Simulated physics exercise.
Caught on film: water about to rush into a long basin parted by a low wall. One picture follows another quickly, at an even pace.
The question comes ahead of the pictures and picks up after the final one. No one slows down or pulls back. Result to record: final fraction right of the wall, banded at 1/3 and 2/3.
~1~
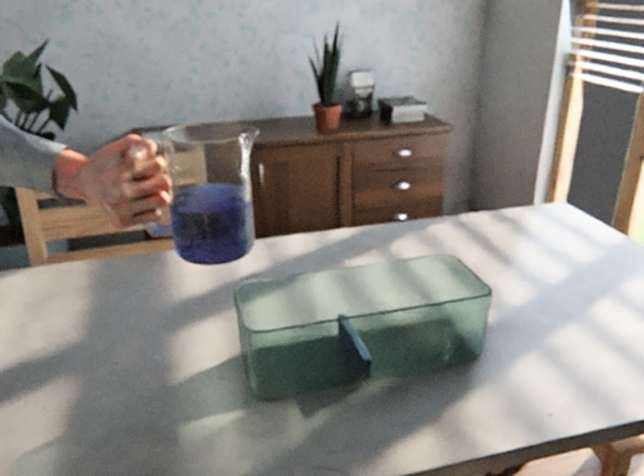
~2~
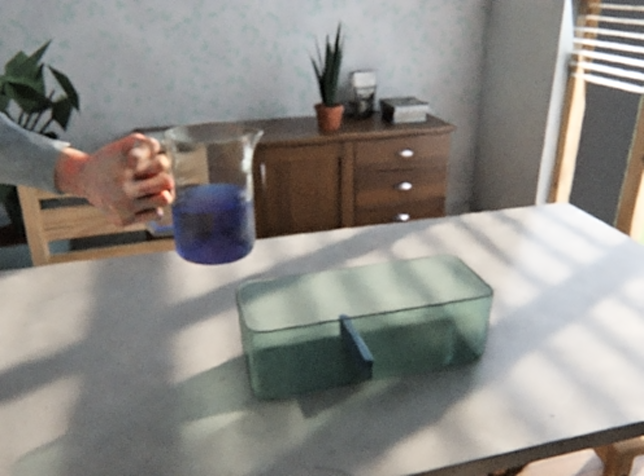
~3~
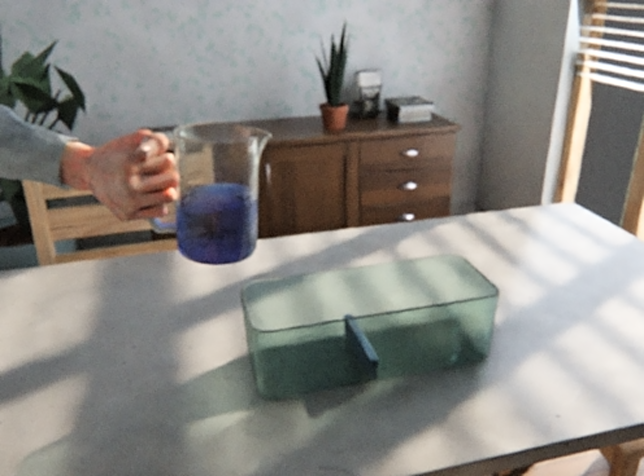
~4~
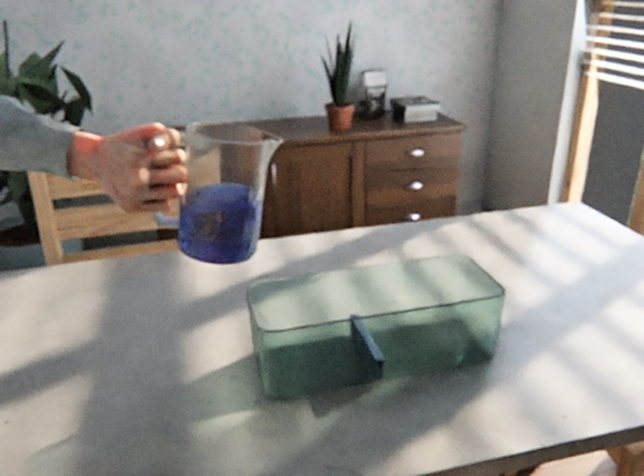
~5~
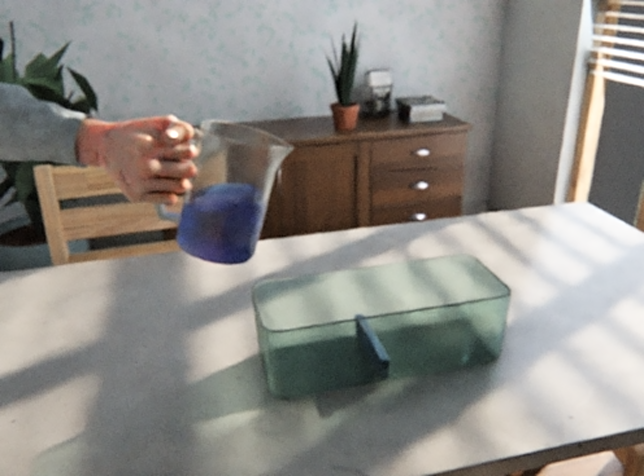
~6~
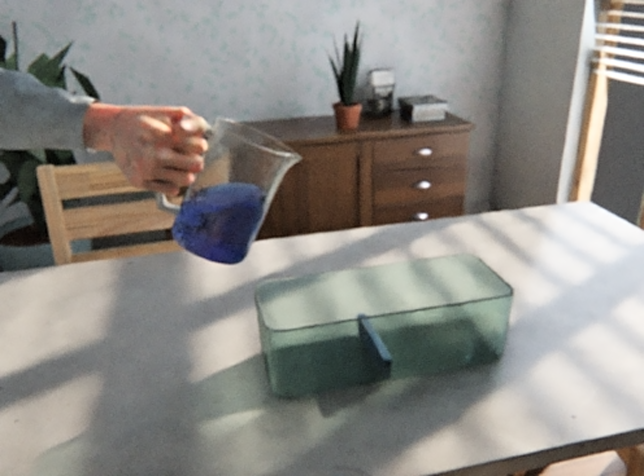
The portion right of the wall will fail to reach one third.
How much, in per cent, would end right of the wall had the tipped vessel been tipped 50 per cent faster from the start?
It comes to some 10 per cent.
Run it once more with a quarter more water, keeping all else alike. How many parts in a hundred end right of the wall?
About 15 parts in a hundred, give or take.
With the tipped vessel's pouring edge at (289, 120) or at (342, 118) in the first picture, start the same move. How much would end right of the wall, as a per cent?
The first gives 80 %, the second 90 %.
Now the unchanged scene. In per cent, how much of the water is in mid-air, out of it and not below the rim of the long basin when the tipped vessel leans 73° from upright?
Share in flight: Approx. 0 %.
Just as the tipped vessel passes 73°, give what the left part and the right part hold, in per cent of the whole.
Left part close to 0 in a hundred, right part close to 0.
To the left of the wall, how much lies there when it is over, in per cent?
I'd put it near 90 per cent.
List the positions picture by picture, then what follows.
In the first frame, it leans 0°; its right rim is at (259, 130); the water meets the walls at (171, 198) and (247, 190); the long basin's rim runs from (240, 308) to (473, 273); the wall's top is at (353, 336).
In the second frame, it leans 1°; its right rim is at (262, 131); the water meets the walls at (173, 199) and (249, 191).
In the third frame, it leans 5°; its right rim is at (271, 134); the water meets the walls at (178, 199) and (254, 190).
In the fourth frame, it leans 10°; its right rim is at (282, 139); the water meets the walls at (183, 199) and (260, 190).
In the fifth frame, it leans 18°; its right rim is at (293, 147); the water meets the walls at (185, 201) and (265, 191).
In the sixth frame, it leans 27°; its right rim is at (301, 157); the water meets the walls at (183, 202) and (268, 190).
A moment on, the tilt is 73° and 98 per cent is still to pour, 0 is left of the wall and 0 right of it.
Next, the tilt is 95° and 55 per cent is still to pour, 20 is left of the wall and 0 right of it.
Then the tilt is 98° and 16 per cent is still to pour, 65 is left of the wall and 3 right of it.
Later the tilt is 98° and 3 per cent is still to pour, 84 is left of the wall and 6 right of it.
In the end 89 per cent lies left of the wall, 6 right of it and 5 outside.
